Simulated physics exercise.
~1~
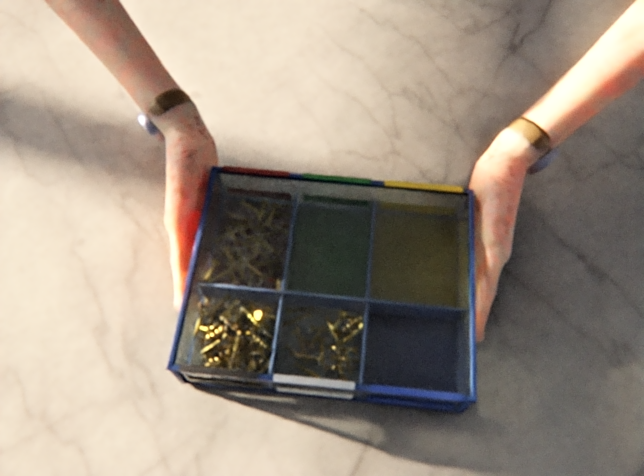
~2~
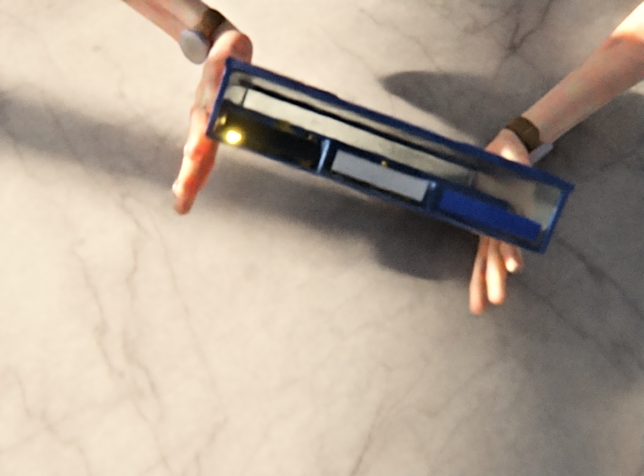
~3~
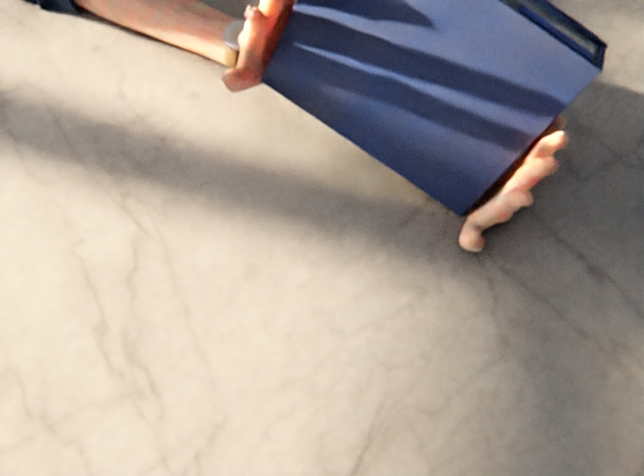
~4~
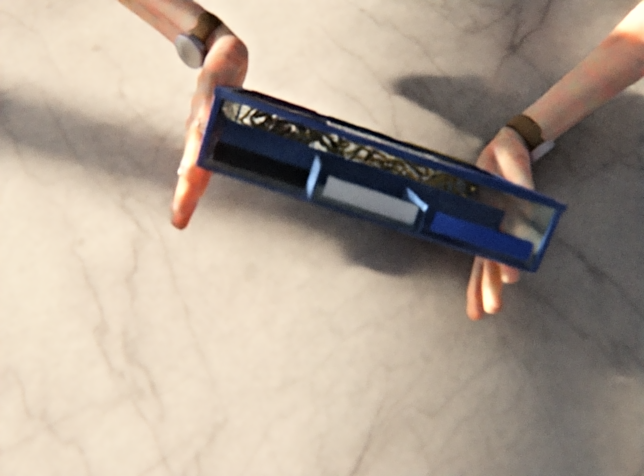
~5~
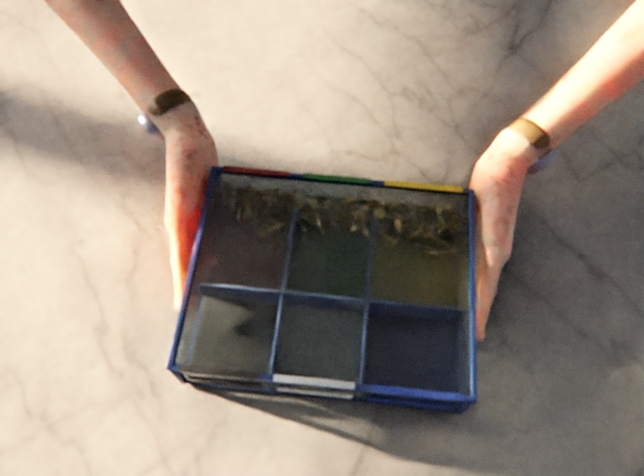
Two hands held a clear-lidded blue box of brass-coloured screws, tipped it up past standing on its edge, then laid it flat again, leaving the screws spread along the red, green and yellow compartments at the back and the front three empty.
